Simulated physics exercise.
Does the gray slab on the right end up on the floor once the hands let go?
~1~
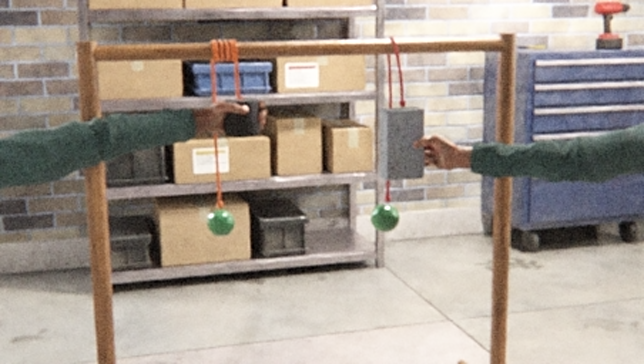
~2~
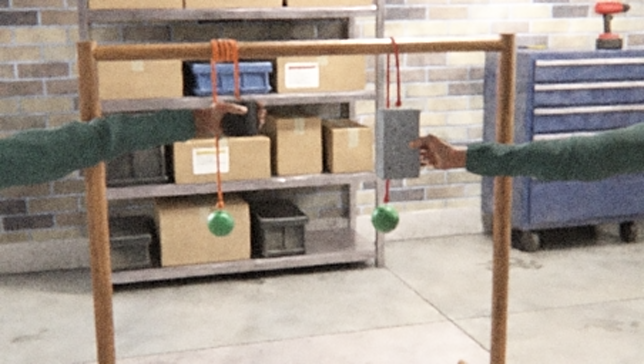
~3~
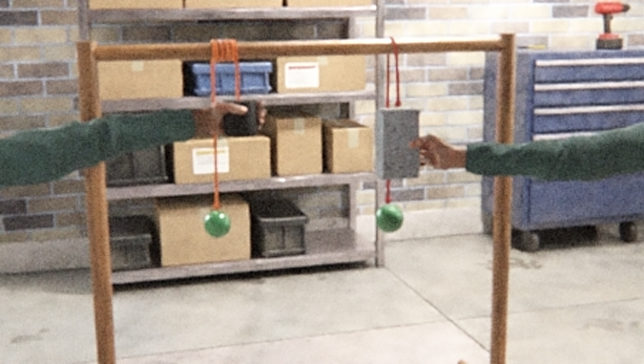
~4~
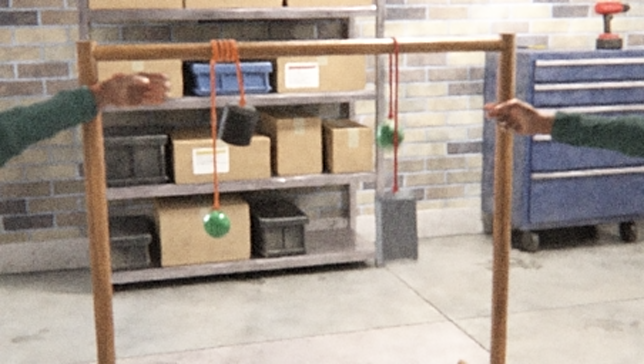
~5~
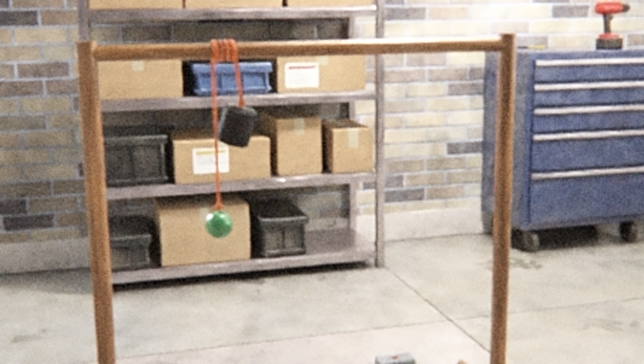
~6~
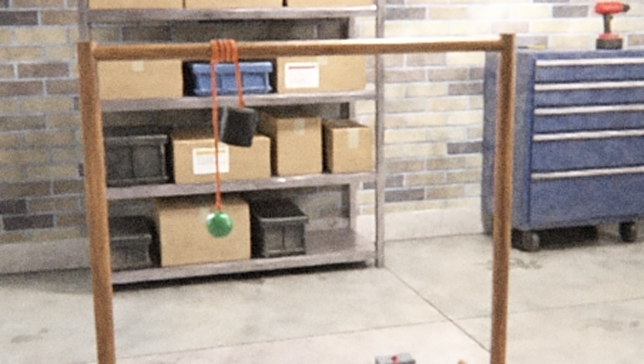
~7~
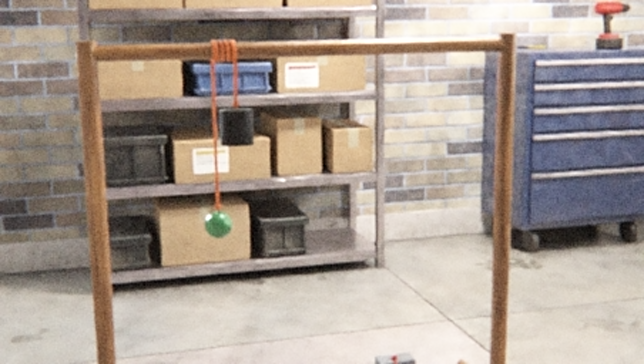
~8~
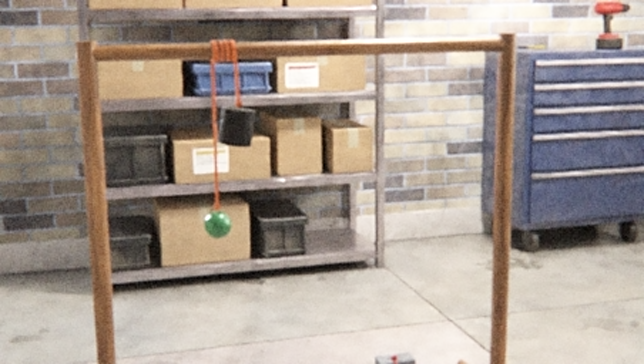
Yes, the gray slab drops after the hands let go and ends up on the floor, with its cord gone from the rail.
